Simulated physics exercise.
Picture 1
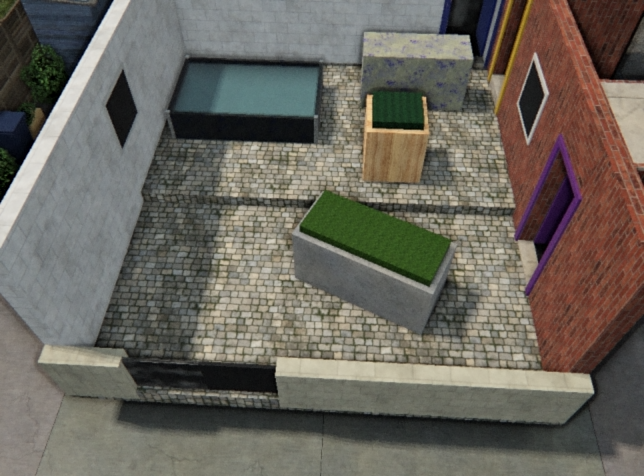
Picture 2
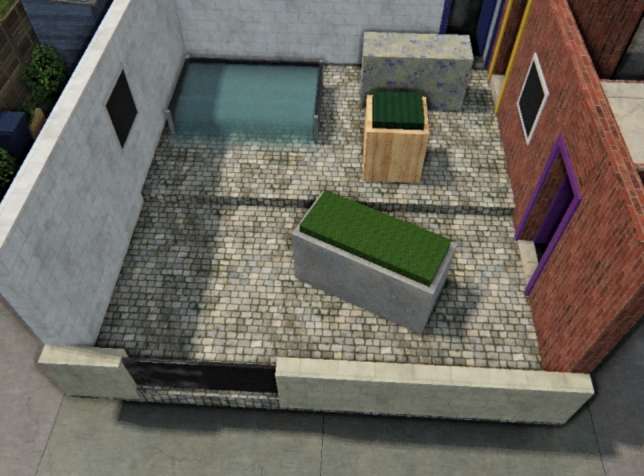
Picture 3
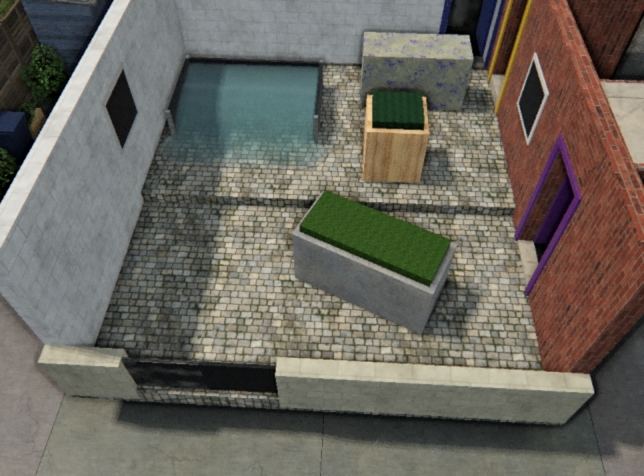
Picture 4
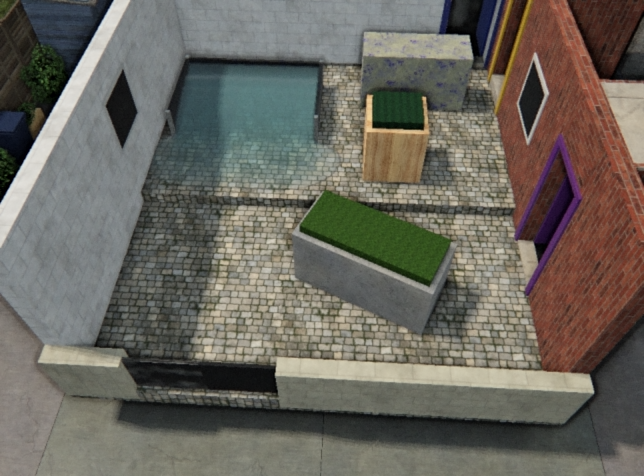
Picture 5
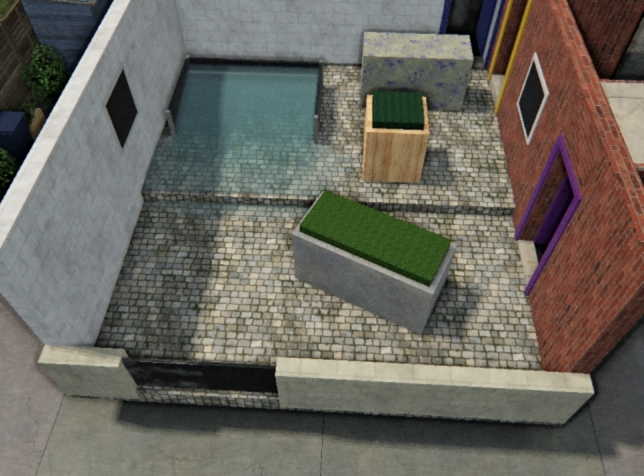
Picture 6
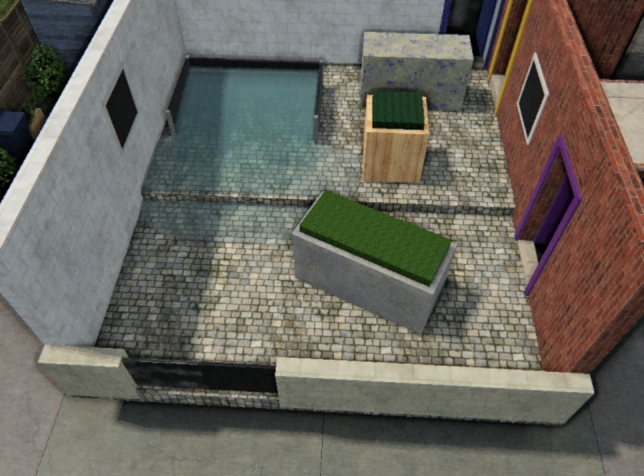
Water bursts from a dark-sided tank at the back left of a walled, cobbled yard on two levels, seen from high above by a still camera. A wooden planter and a mottled block stand to the right, a grey, grass-topped planter sits lower down, and a purple-framed doorway opens in the red brick wall. The tank's front disappears, and a clear bluish sheet spreads forward over the cobbles, then crosses the step onto the lower level.
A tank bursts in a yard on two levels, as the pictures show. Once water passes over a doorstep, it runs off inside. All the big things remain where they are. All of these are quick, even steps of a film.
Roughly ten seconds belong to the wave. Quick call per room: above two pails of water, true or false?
Yellow door: False; blue door: False; purple door: True.
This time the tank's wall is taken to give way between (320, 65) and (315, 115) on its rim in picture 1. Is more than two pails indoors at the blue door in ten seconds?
I reckon the blue one exceeds it.
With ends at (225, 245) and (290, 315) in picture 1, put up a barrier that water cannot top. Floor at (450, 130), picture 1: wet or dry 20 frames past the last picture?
At that spot: Untouched.
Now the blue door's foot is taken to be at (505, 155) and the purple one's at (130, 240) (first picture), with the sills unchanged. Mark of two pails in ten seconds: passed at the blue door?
One by one: Blue door lets less in.
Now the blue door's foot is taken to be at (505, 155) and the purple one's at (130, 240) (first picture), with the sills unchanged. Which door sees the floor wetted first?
That's the purple door.
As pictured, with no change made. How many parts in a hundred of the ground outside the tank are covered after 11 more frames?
It comes to 45 per cent.
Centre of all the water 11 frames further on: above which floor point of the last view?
At about (231, 215).
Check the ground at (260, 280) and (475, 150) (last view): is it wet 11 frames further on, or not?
Submerged, then untouched.
A moment on, water covers 40 % of the floor; the yellow door not reached, the blue door not reached, the purple door not reached.
Next, water covers 45 % of the floor; the yellow door not reached, the blue door not reached, the purple door not reached.
Then, water covers 60 % of the floor; the yellow door not reached, the blue door not reached, the purple door under two buckets in.
Later, water covers 65 % of the floor; the yellow door not reached, the blue door not reached, the purple door under two buckets in.
In the end, water covers 60 % of the floor; the yellow door not reached, the blue door not reached, the purple door over two buckets in.
